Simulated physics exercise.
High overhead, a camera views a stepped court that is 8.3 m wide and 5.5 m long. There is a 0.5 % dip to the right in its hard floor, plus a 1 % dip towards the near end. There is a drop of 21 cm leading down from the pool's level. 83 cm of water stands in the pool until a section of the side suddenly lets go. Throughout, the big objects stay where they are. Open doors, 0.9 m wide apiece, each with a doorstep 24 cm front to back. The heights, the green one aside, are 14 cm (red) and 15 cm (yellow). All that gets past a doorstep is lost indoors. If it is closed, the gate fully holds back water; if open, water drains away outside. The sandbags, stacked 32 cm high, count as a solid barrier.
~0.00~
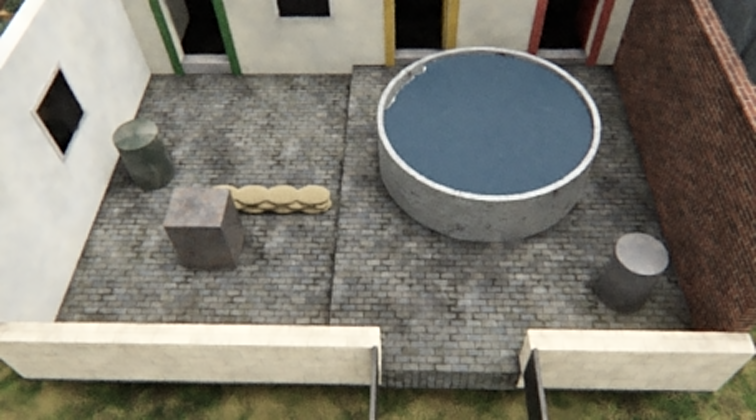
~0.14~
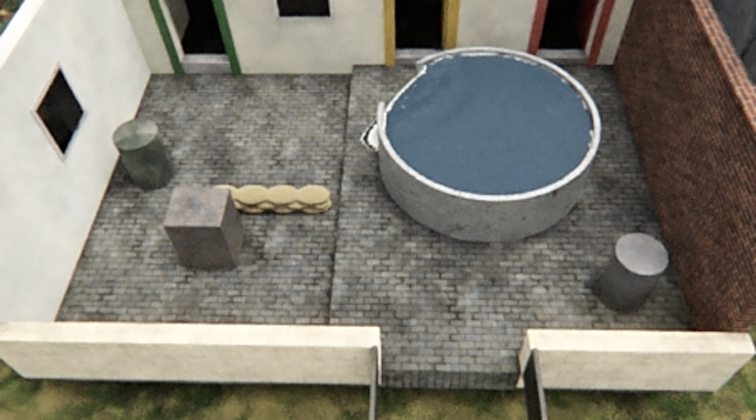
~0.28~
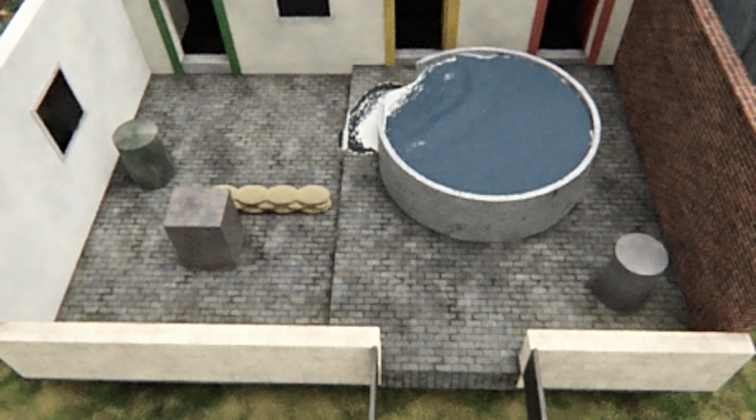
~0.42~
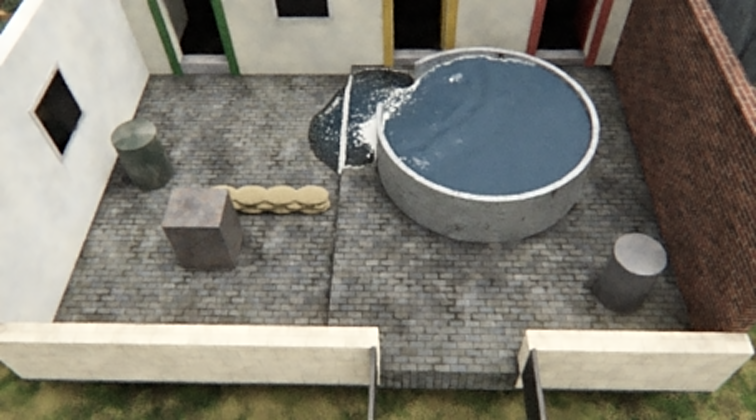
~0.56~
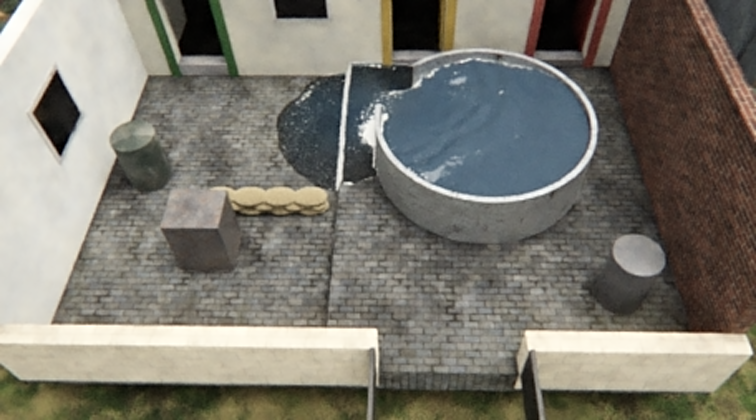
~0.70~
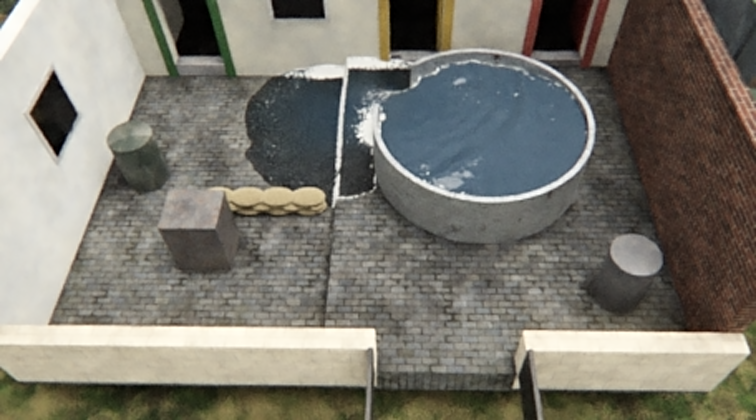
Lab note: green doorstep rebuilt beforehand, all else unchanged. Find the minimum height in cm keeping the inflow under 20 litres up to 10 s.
Minimum height: About 32 cm.
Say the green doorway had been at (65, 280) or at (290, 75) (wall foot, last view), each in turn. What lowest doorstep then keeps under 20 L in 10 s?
In turn: Roughly 19 cm, roughly 26 cm.
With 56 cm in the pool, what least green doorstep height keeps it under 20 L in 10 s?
I'd say close to 19 cm.
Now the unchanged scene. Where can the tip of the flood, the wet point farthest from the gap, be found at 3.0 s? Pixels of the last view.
Lab note: Front tip approx. (52, 318).
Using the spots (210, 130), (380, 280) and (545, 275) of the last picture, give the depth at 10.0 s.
Roughly 20, then 2, then 1 cm.
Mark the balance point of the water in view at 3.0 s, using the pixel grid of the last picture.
The centre of all the water is around (369, 142).
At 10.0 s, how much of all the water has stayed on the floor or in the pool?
I'd say near 98 per cent is still there.
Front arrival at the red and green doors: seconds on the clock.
Arrival times - red: 2.6 seconds; green: 1.0 seconds.
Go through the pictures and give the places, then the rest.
In the first picture, the pool at (486, 119) is whole and still, 83 cm deep; the green door at (194, 27) is dry.
In the second picture, the gap is at (397, 109), the front 0.3 m out at a hidden place; the back of the pool holds 84 cm.
In the third picture, the front is at (371, 93), 0.8 m from the gap at (397, 112); 1.0 m2 of floor is wet, 83 cm left at the back.
In the fourth picture, the front is at (341, 93), 1.4 m from the gap at (396, 114); 2.5 m2 of floor is wet, 83 cm left at the back.
In the fifth picture, the gap is at (395, 115), the front 1.9 m out at (285, 113); the back of the pool holds 83 cm.
In the sixth picture, the front is at (276, 79), 2.6 m from the gap at (392, 114); 6.0 m2 of floor is wet, 83 cm left at the back; 1.2 m in a straight line remain to the green door at (189, 29).
After 1.4 s water covers 30 % of the floor, deepest (47 cm) near (390, 119); 16 cm at the green door, 0 litres in over its 25 cm doorstep.
After 3.0 s water covers 45 % of the floor, deepest (49 cm) near (170, 120); 26 cm at the green door, 2 litres in over its 25 cm doorstep.
After 10.0 s water covers 90 % of the floor, deepest (28 cm) near (259, 359); 21 cm at the green door, 79 litres in over its 25 cm doorstep.
At the green door as built, the water arrived by 1.0 s and peaked near 35 cm at 4.4 s.
Run again over the same 10 s with other heights there, 41 litres in over 28.5 cm, 3 litres over 38.5 cm. The limit of 20 litres is kept from about 32 cm up.
